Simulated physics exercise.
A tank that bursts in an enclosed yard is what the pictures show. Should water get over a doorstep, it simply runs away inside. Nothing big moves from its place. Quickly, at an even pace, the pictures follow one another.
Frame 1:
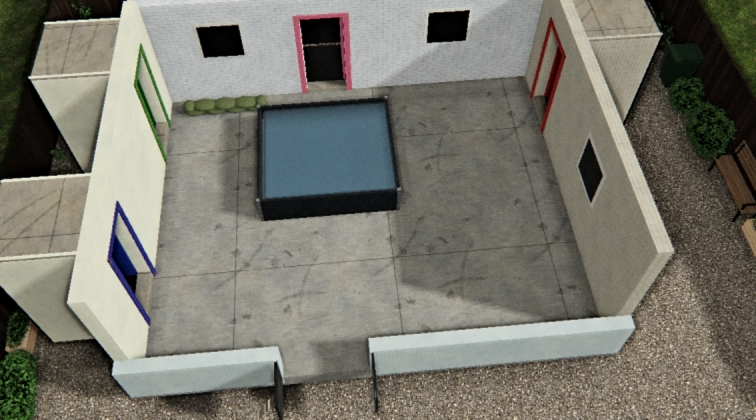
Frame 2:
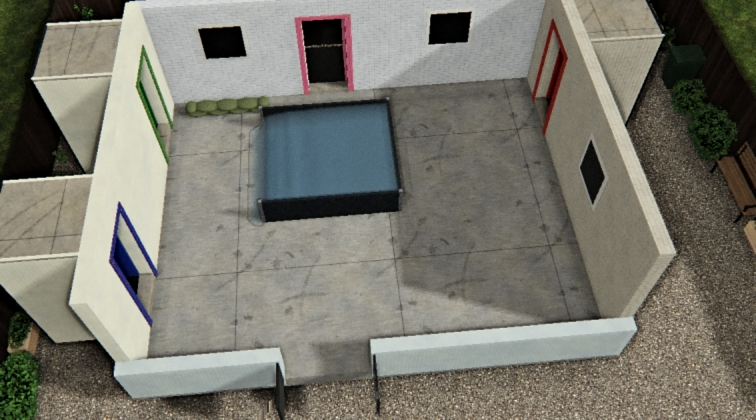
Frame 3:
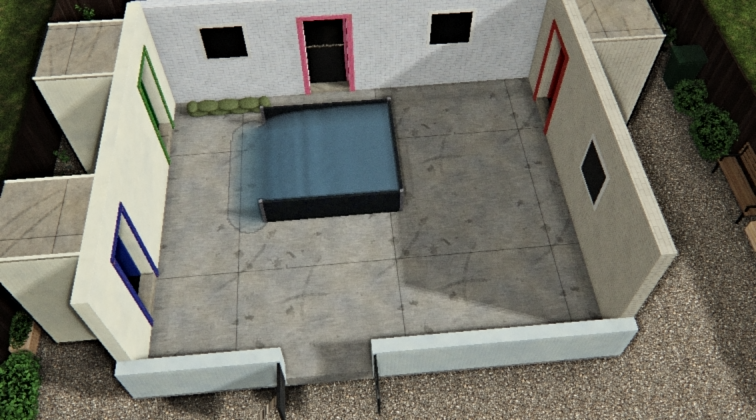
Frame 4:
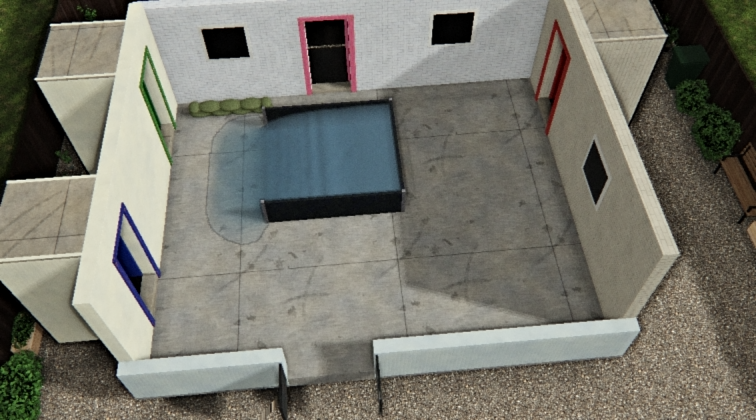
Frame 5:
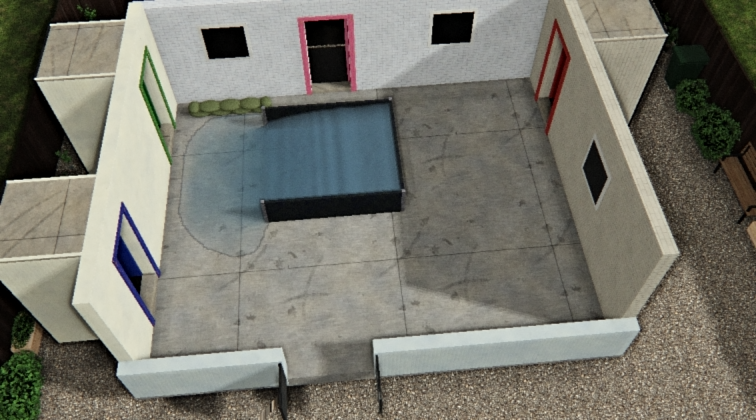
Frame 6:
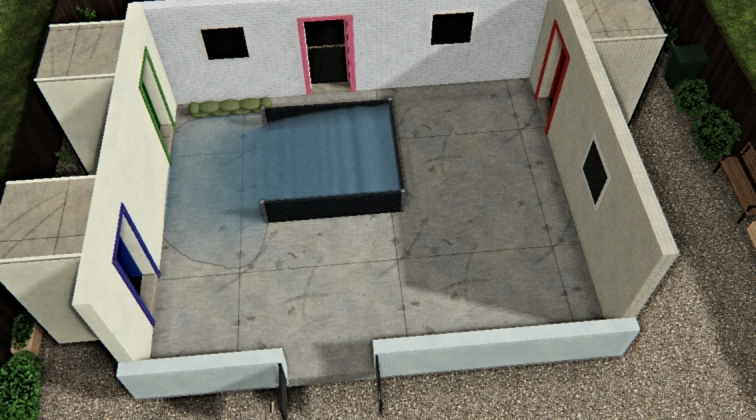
In a walled concrete yard with coloured doorways, a raised dark-sided water tank stands full and still, then its left side opens and water pours out, spreading leftward across the floor in a widening, rounded sheet toward the green-edged doorway.
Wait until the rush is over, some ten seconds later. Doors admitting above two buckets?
The blue door is going to stay inside the allowance; the green door is going to overshoot the allowance; the red door is going to stay inside the allowance; the pink door is going to stay inside the allowance.
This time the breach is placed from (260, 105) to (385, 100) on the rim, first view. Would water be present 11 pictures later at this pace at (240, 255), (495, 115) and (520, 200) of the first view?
Spot one ends up untouched by the spill, spot two deluged, spot three untouched by the spill.
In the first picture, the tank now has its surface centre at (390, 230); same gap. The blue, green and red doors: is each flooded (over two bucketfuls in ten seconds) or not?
Blue door takes more, green door is under, red door stays under.
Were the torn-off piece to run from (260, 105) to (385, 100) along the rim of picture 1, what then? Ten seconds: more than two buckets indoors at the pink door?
As I see it, the pink door surpasses the limit.
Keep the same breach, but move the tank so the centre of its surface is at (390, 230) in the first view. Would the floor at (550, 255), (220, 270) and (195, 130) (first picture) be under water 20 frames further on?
Readings in order: No flood; flood; flood.
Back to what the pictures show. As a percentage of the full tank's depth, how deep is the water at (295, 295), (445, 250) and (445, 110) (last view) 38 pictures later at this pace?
Approx. values, in order: 12 %, 4 %, 6 %.
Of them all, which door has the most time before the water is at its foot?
It's the red one.
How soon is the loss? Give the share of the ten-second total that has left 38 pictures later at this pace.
Working it through, I arrive at 65 per cent.
A moment on, water covers 20 % of the floor; the blue door wet at the sill, nothing in, the green door under two buckets in, the red door not reached, the pink door not reached.
Next, water covers 20 % of the floor; the blue door wet at the sill, nothing in, the green door over two buckets in, the red door not reached, the pink door not reached.
Then, water covers 40 % of the floor; the blue door wet at the sill, nothing in, the green door far over two buckets in, the red door not reached, the pink door wet at the sill, nothing in.
Later, water covers 75 % of the floor; the blue door wet at the sill, nothing in, the green door far over two buckets in, the red door wet at the sill, nothing in, the pink door wet at the sill, nothing in.
In the end, water covers 95 % of the floor; the blue door wet at the sill, nothing in, the green door far over two buckets in, the red door under two buckets in, the pink door wet at the sill, nothing in.
